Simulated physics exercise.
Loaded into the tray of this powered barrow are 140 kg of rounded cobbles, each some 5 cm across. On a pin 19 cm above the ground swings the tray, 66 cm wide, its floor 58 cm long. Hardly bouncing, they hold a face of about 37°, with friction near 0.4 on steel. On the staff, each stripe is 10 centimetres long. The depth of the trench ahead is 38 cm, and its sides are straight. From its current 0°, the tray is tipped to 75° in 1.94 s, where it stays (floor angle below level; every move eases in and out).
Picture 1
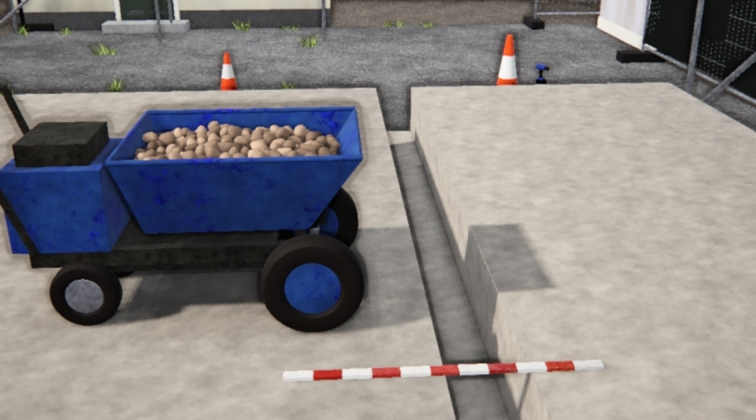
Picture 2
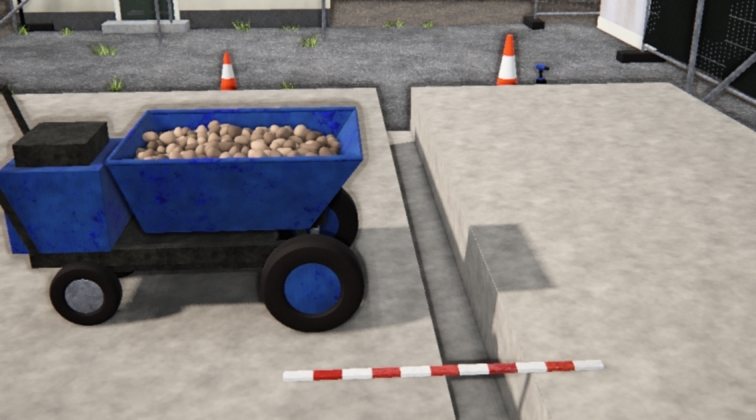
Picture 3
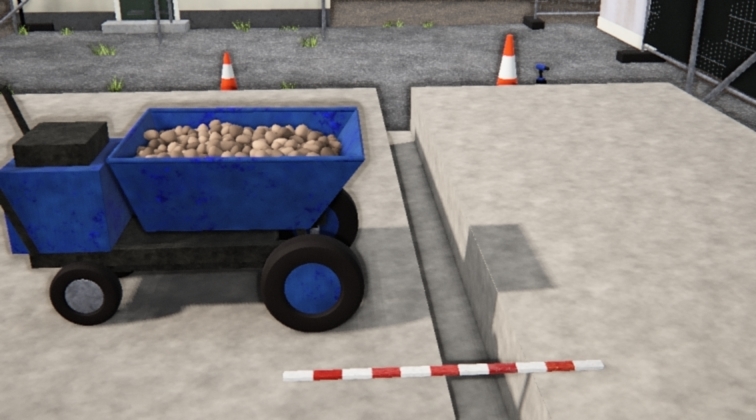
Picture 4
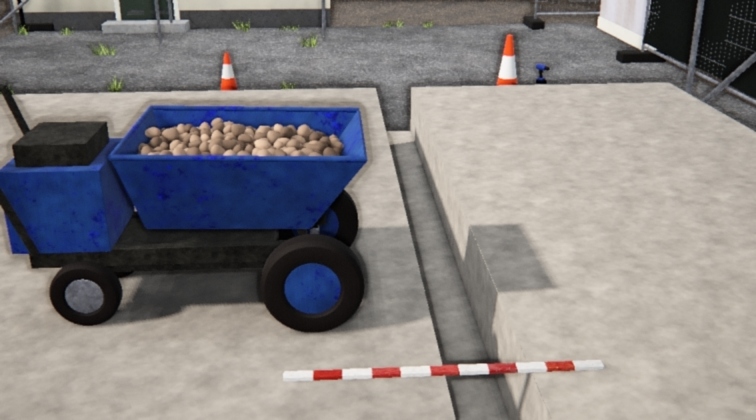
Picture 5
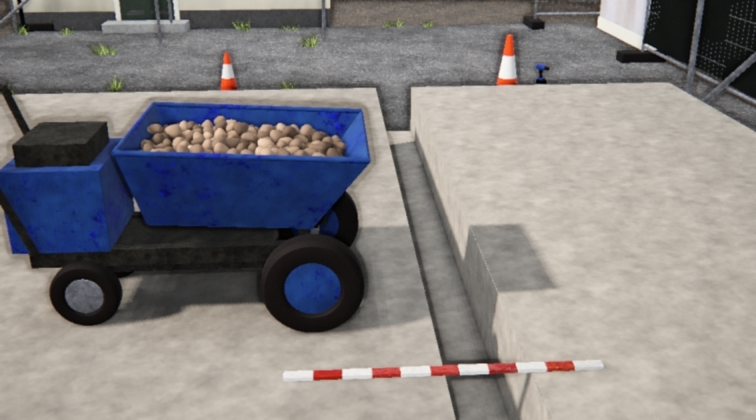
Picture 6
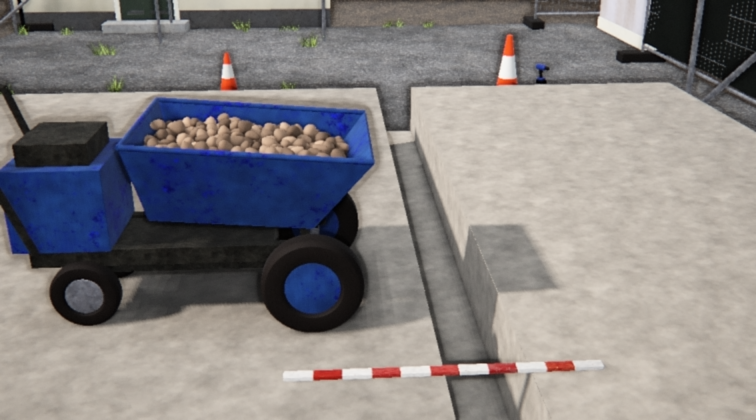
On a concrete yard, the blue tray of cobbles on a barrow tilts slightly rightward.
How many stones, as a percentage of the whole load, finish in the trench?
Roughly 74 per cent of the load ends up in the trench.
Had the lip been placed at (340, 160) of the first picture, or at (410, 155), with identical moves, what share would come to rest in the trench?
First some 95, then 40 per cent.
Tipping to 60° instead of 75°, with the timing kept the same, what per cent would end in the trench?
It would be near 55 per cent.
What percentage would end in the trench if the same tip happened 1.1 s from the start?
65 per cent.
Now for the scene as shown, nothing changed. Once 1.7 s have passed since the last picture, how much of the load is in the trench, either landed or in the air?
I'd say near 45 per cent at that time.
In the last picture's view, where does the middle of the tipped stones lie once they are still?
(473, 338).
Then, 1.2 s after the last picture the floor is at 64°, 97 % in the tray, 3 % in the trench; the foremost stones are at (476, 247).
Then, 1.7 s after the last picture the floor is at 75°, 35 % in the tray, 43 % in the trench, 22 % past the trench; the foremost stones are at (617, 279).
Then, 2.1 s after the last picture the floor is at 75°, 14 % in the tray, 60 % in the trench, 27 % past the trench; the foremost stones are at (650, 252).
Then, 4.0 s after the last picture the floor is at 75°, 0 % in the tray, 74 % in the trench, 26 % past the trench; the foremost stones are at (683, 267).
